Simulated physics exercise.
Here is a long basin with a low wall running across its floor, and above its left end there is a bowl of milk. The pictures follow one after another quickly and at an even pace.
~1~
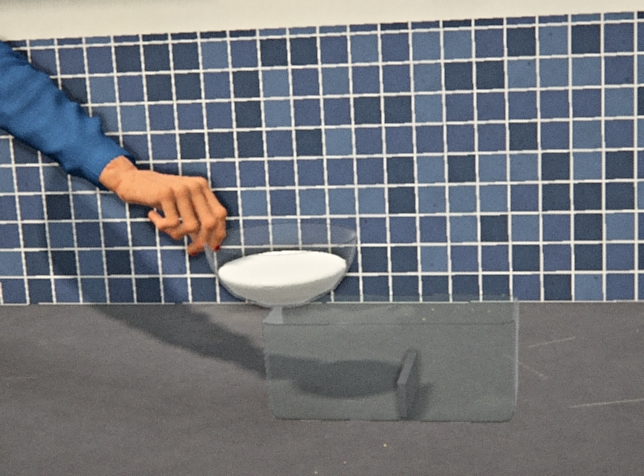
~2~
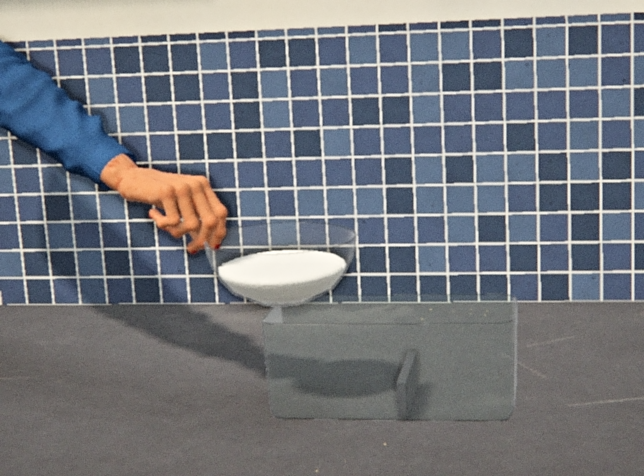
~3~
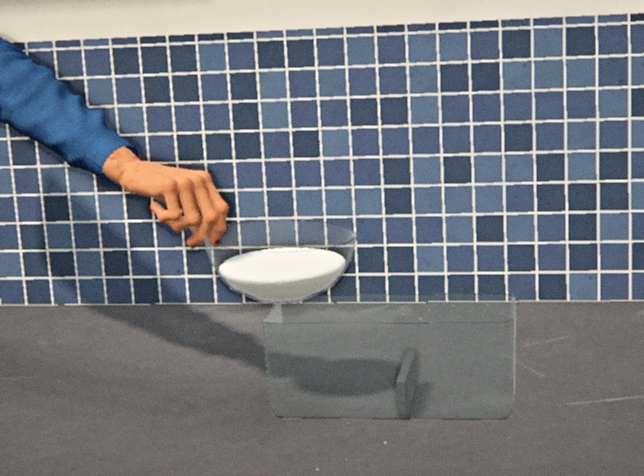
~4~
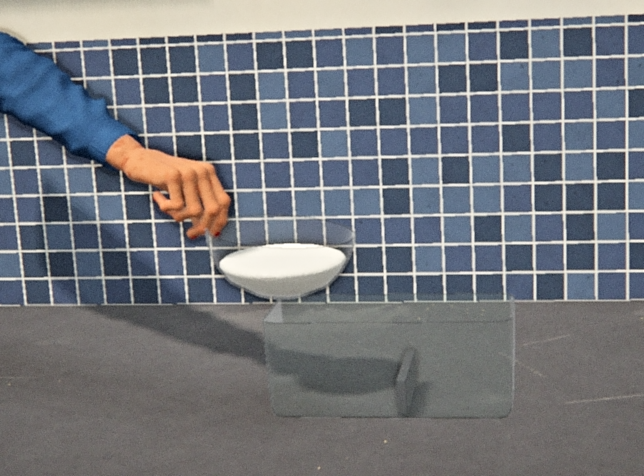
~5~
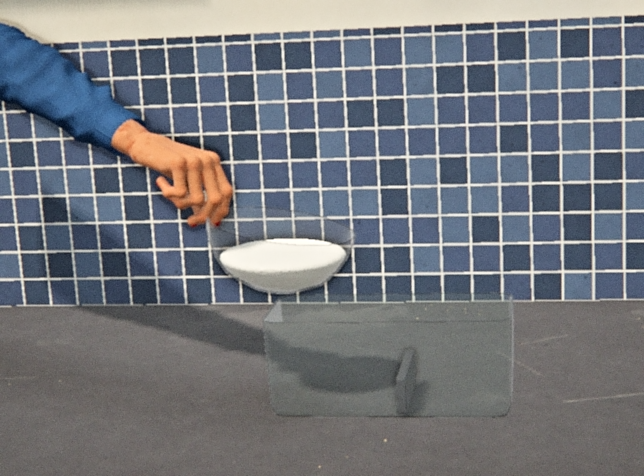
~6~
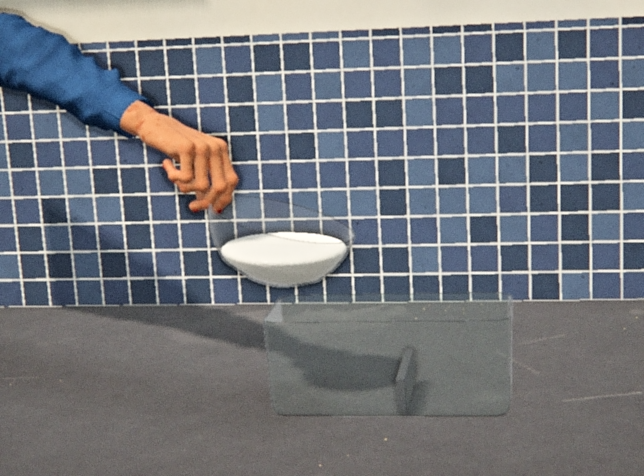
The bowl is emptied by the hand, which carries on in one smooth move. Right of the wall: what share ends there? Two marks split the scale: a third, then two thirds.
Finally more than two thirds of it is on the right.
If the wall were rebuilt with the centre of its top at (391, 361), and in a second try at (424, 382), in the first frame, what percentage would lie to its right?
Estimated: 95 % first, 65 % second.
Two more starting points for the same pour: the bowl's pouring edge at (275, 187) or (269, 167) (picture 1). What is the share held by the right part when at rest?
First try 5 %, second try 5 %.
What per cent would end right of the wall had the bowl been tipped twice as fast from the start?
Somewhere near 70 percent.
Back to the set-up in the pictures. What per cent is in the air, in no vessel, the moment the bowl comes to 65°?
Roughly 35 in a hundred.
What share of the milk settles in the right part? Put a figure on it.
Some 90 parts in a hundred.
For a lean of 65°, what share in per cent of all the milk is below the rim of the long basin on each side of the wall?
The left part holds 5 percent and the right part 5 percent.
A moment on, the bowl is tipped part way and 58 per cent is still to pour, 3 is left of the wall and 3 right of it.
Next, the bowl is tipped on its side and 4 per cent is still to pour, 4 is left of the wall and 75 right of it.
Then the bowl is tipped on its side and 0 per cent is still to pour, 7 is left of the wall and 92 right of it.
Later the bowl is tipped on its side and 0 per cent is still to pour, 7 is left of the wall and 92 right of it.
Finally, 7 per cent lies left of the wall, 92 right of it and 0 outside.
